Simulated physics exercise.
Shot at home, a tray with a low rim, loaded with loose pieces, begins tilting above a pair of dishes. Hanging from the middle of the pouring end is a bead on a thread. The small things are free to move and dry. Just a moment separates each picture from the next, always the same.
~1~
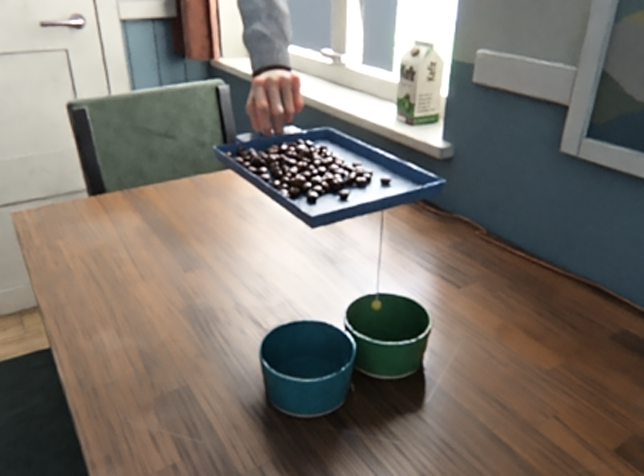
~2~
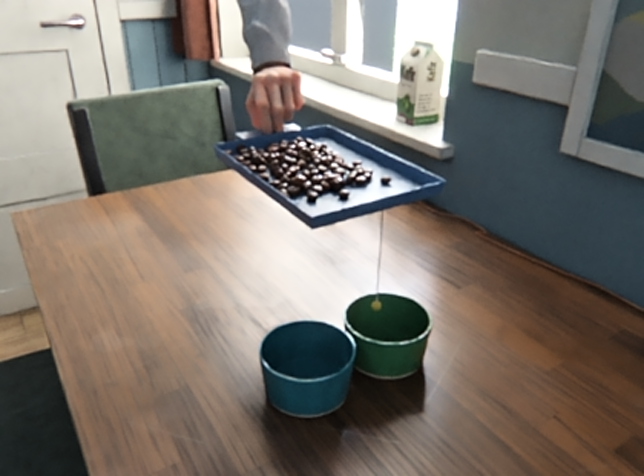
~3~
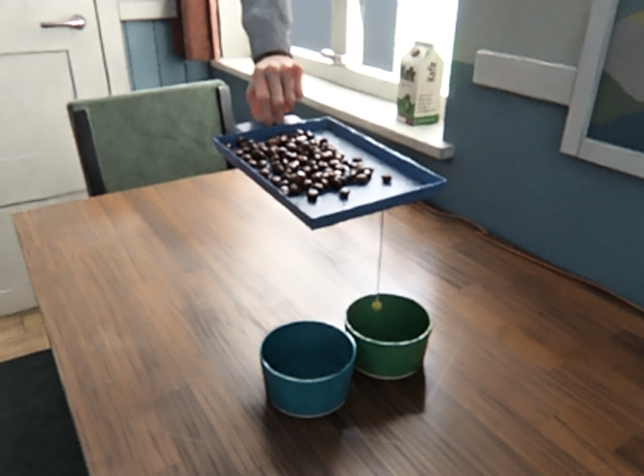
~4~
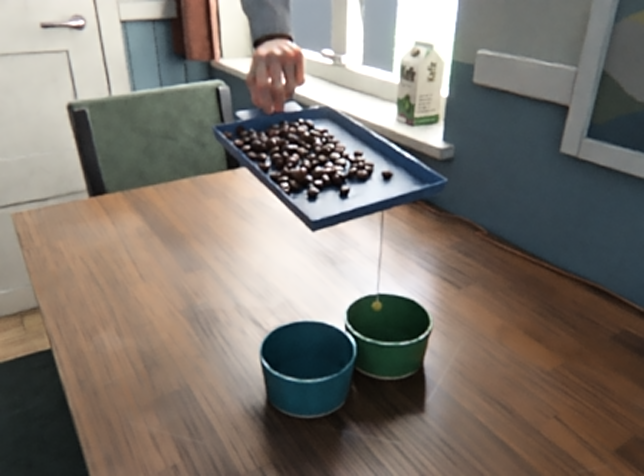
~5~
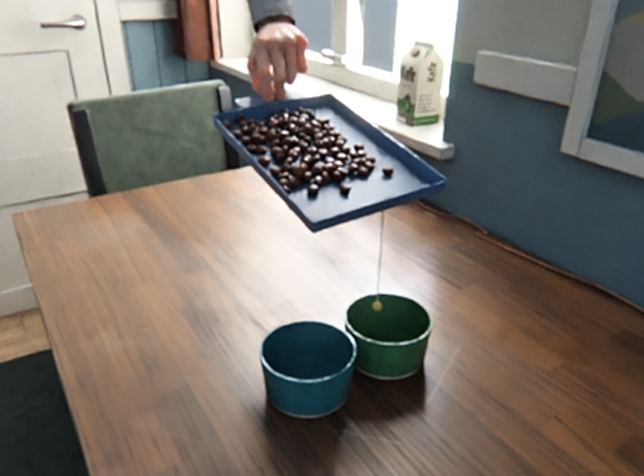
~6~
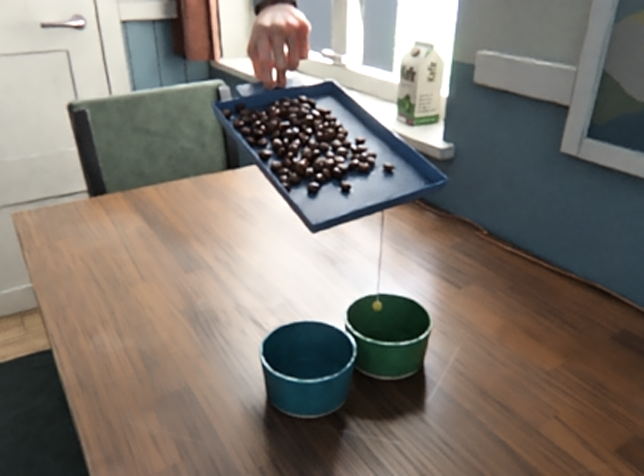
The footage shows a hand gripping the far end of a blue tray of small dark pieces above a blue dish and a green dish, gradually raising that end so the tray tilts more steeply while a bead hangs on a thread.
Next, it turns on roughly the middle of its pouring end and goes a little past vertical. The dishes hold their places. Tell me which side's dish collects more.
The left side's.
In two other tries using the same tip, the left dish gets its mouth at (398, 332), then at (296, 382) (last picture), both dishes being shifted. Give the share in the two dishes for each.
Well, you'd get about 40 per cent and then about 80 per cent.
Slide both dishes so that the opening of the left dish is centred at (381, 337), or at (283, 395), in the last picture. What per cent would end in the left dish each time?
Respectively 50 percent and 0 percent.
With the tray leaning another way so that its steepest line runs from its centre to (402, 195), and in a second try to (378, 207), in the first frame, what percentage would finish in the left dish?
Roughly 0 % in the first case and 10 % in the second.
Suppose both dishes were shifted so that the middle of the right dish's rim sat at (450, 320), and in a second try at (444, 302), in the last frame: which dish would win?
Try 1 - the dish at left, try 2 - the dish at left.
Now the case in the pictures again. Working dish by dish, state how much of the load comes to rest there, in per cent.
40 % left, 10 % right.
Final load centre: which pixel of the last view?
Somewhere around (345, 388) in the final view.
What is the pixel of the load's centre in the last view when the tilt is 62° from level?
Look about (354, 201) in the last picture.
Shortly afterwards, tray tipped steeply; the bulk on the tray; only a few in the left dish; only a few outside both; a little in the air.
Next, tray tipped past a quarter turn; a little on the tray; near a quarter in the left dish; a little in the right dish; near a quarter outside both; near a quarter in the air.
Some moments later, tray tipped past a quarter turn; near half in the left dish; a little in the right dish; near half outside both.
In the end, tray tipped past a quarter turn; near half in the left dish; a little in the right dish; near half outside both.
